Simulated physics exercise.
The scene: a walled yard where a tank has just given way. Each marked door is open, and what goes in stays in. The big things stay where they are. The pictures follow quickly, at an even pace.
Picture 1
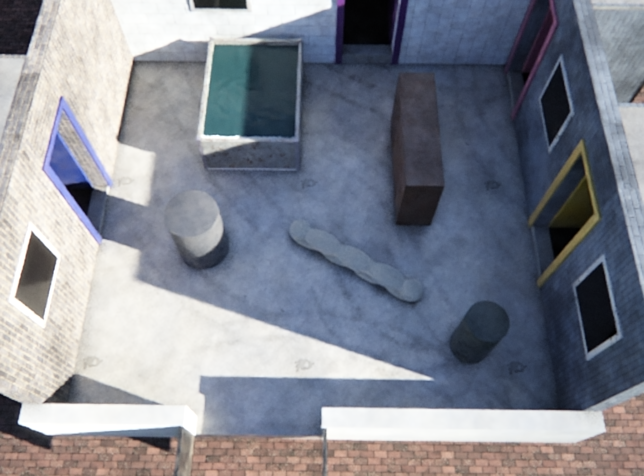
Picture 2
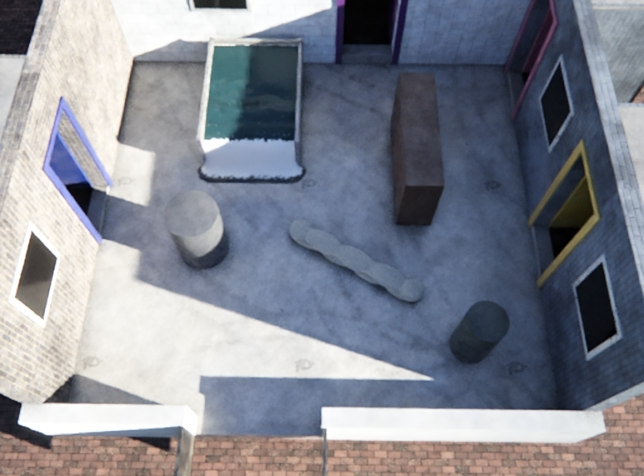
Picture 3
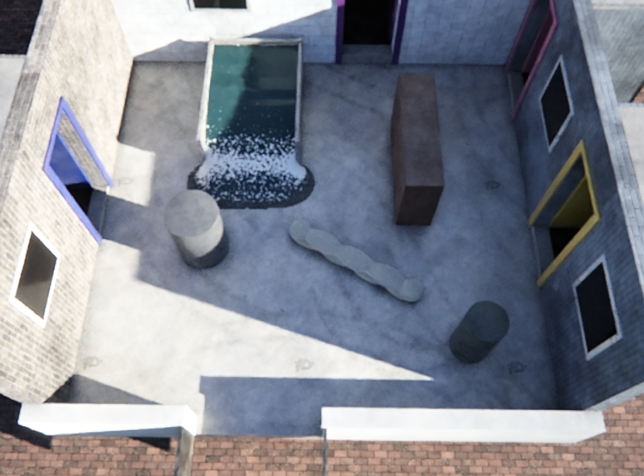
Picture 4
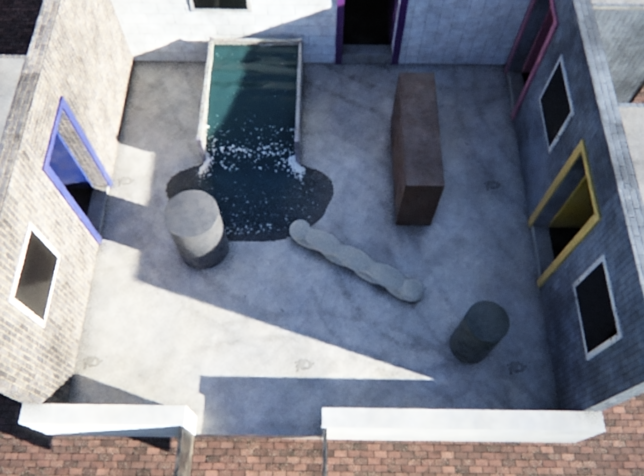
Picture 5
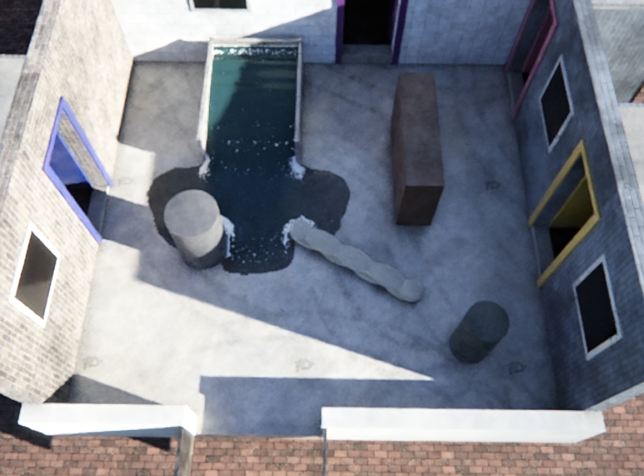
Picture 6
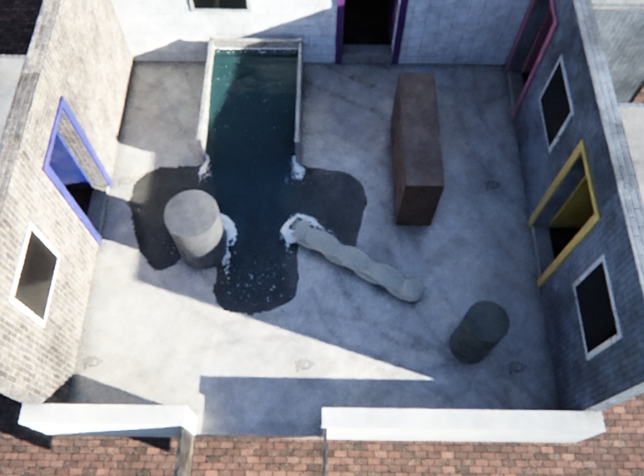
At the start, an open tank of still, dark green water stands in a walled yard with two cylinders, a tall brown block and a wavy low barrier. Water bursts from its near side, foaming onto the paving, then spreads around the left cylinder and the barrier's end, and runs forward between them.
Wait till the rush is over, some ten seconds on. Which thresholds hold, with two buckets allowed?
The pink door admits no more than that; the yellow door admits no more than that; the blue door lets in a lot; the purple door admits no more than that.
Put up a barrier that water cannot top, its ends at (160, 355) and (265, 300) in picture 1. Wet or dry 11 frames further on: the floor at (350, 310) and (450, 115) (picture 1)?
In that order: Awash, no water.
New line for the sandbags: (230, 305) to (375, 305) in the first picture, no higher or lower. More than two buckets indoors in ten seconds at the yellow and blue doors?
In short: The yellow one is over, the blue one passes that mark.
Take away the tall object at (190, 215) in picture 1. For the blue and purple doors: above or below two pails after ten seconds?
In short: The blue one keeps below it, the purple one lets less in.
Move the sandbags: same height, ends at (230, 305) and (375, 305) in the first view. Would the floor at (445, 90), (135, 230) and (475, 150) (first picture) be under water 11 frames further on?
One after the other: Clear, flooded, dry.
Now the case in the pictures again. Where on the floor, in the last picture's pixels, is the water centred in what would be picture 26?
Near (268, 251).
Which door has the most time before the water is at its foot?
The one in pink.
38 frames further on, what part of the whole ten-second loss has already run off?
Near 85 in a hundred.
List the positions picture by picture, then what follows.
Still water in the open tank at (252, 91), in the first picture.
Water pours out at (251, 159) and has run to (204, 175), in the second picture.
Water pours out at (251, 159) and has run to a hidden place, in the third picture.
Water pours out at (252, 160) and has run to (305, 225), in the fourth picture.
Water pours out at (252, 161) and has run to (272, 267), in the fifth picture.
The front is at (254, 307), out from the gap at (252, 160), in the sixth picture.
A moment on, water covers 30 % of the floor; the pink door not reached, the yellow door not reached, the blue door wet at the sill, nothing in, the purple door not reached.
Next, water covers 45 % of the floor; the pink door not reached, the yellow door not reached, the blue door over two buckets in, the purple door not reached.
Then, water covers 60 % of the floor; the pink door not reached, the yellow door wet at the sill, nothing in, the blue door far over two buckets in, the purple door not reached.
Later, water covers 70 % of the floor; the pink door not reached, the yellow door wet at the sill, nothing in, the blue door far over two buckets in, the purple door wet at the sill, nothing in.
In the end, water covers 90 % of the floor; the pink door wet at the sill, nothing in, the yellow door wet at the sill, nothing in, the blue door far over two buckets in, the purple door wet at the sill, nothing in.
